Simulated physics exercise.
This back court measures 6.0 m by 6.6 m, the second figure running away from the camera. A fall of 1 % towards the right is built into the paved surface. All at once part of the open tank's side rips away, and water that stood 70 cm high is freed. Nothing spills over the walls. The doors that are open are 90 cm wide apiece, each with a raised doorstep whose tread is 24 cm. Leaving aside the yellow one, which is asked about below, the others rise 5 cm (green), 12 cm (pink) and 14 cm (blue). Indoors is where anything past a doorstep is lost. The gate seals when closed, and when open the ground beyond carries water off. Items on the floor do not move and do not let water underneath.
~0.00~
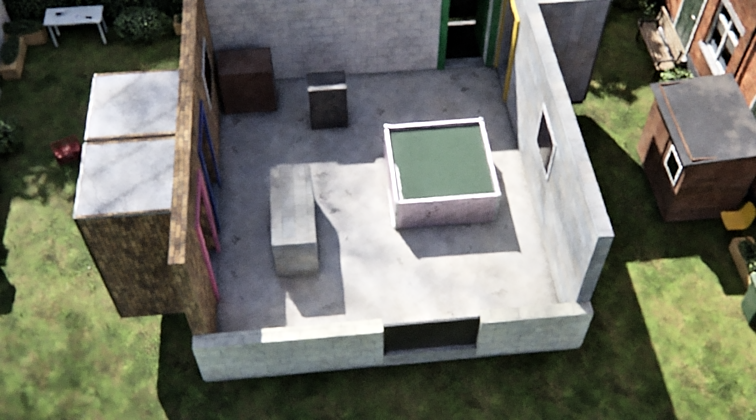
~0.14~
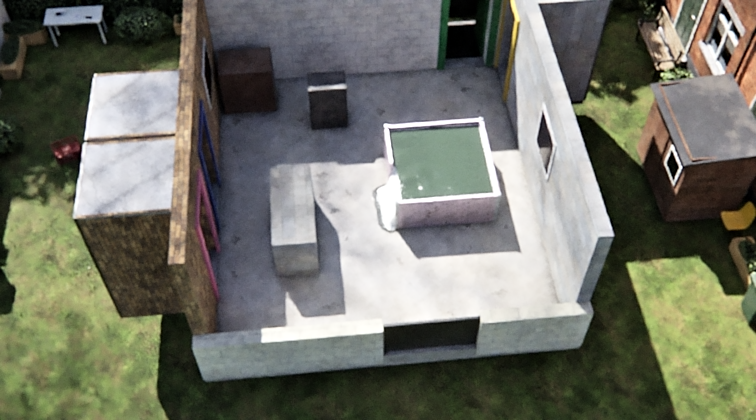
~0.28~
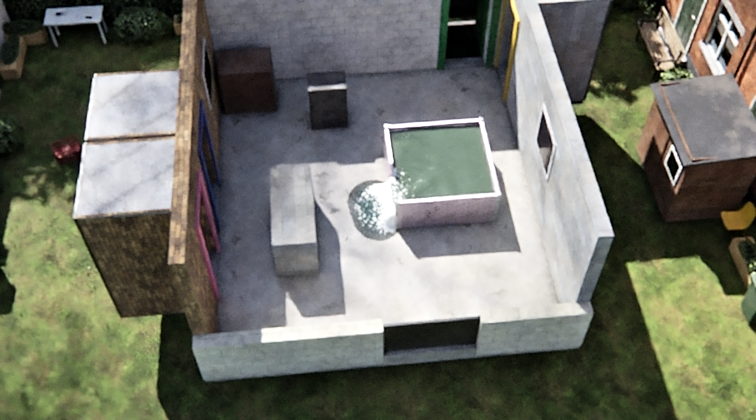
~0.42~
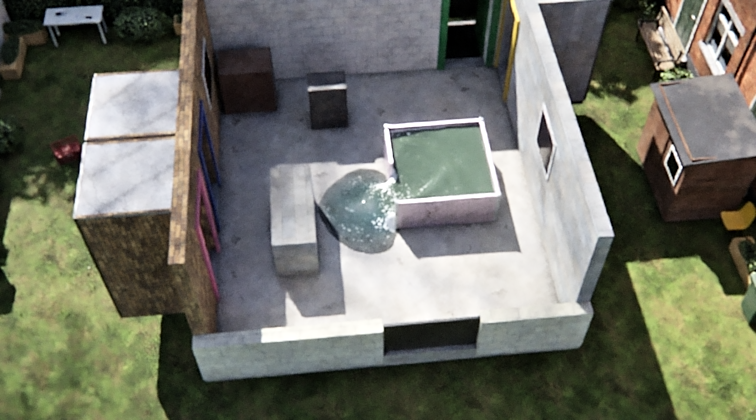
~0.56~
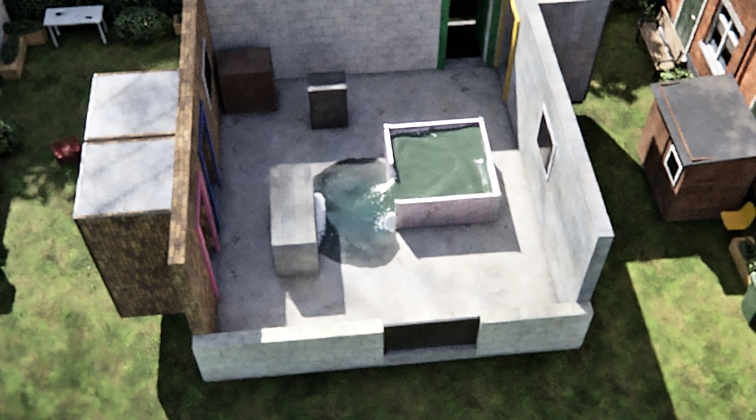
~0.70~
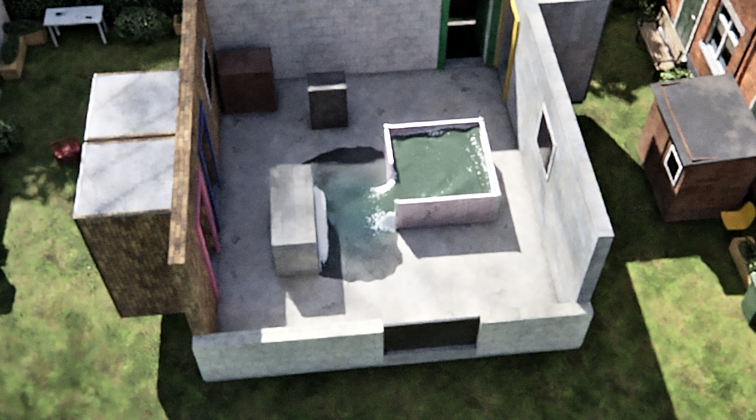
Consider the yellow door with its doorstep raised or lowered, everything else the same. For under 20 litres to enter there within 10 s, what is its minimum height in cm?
Its minimum height would be about 7 cm.
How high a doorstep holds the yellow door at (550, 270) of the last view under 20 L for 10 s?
Minimum: About 8.0 cm.
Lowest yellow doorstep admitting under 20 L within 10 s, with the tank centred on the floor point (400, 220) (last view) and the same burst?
At least roughly 9.5 cm high.
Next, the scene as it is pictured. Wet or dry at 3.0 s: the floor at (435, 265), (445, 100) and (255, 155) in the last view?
First bone-dry, second bone-dry, third wet through.
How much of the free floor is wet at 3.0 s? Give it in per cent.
I'd say near 45 percent.
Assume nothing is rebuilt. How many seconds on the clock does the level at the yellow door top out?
The depth peaks at about 8.0 seconds.
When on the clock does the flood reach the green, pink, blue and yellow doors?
The green door at 5.5 s, the pink door at 3.0 s, the blue door at 1.6 s, the yellow door at 6.0 s.
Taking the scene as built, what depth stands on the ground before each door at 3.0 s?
Green door 0 cm, pink door 2 cm, blue door 3 cm, yellow door 0 cm.
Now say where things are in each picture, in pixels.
The first picture shows the open tank at (440, 162) is whole and still, 70 cm deep; the yellow door at (506, 47) is dry.
In the second picture, the front is at (376, 196), 0.3 m from the gap at (395, 198); 0.2 m2 of floor is wet, 70 cm left at the back.
In the third picture, the front is at (356, 218), 0.8 m from the gap at (395, 200); 0.8 m2 of floor is wet, 70 cm left at the back.
In the fourth picture, the front is at (324, 215), 1.4 m from the gap at (395, 201); 1.9 m2 of floor is wet, 70 cm left at the back.
In the fifth picture, the gap is at (395, 201), the front 1.7 m out at a hidden place; the back of the open tank holds 68 cm.
In the sixth picture, the front is at a hidden place, 2.1 m from the gap at (395, 200); 3.8 m2 of floor is wet, 59 cm left at the back; the yellow door at (506, 47), 4.1 m from the gap, is still 3.4 m from the nearest water.
After 1.4 s water covers 20 % of the floor, deepest (42 cm) near (325, 220); it has not reached the yellow door.
After 3.0 s water covers 45 % of the floor, deepest (25 cm) near (325, 220); it has not reached the yellow door.
After 10.0 s water covers 100 % of the floor, deepest (12 cm) near (505, 104); 11 cm at the yellow door, 0 litres in over its 11 cm doorstep.
At the yellow door as built, the water arrived by 6.0 s and peaked near 12 cm at 8.0 s.
Run again over the same 10 s with other heights there, 29 litres in over 6 cm, 11 litres over 8 cm. The limit of 20 litres is kept from about 7 cm up.
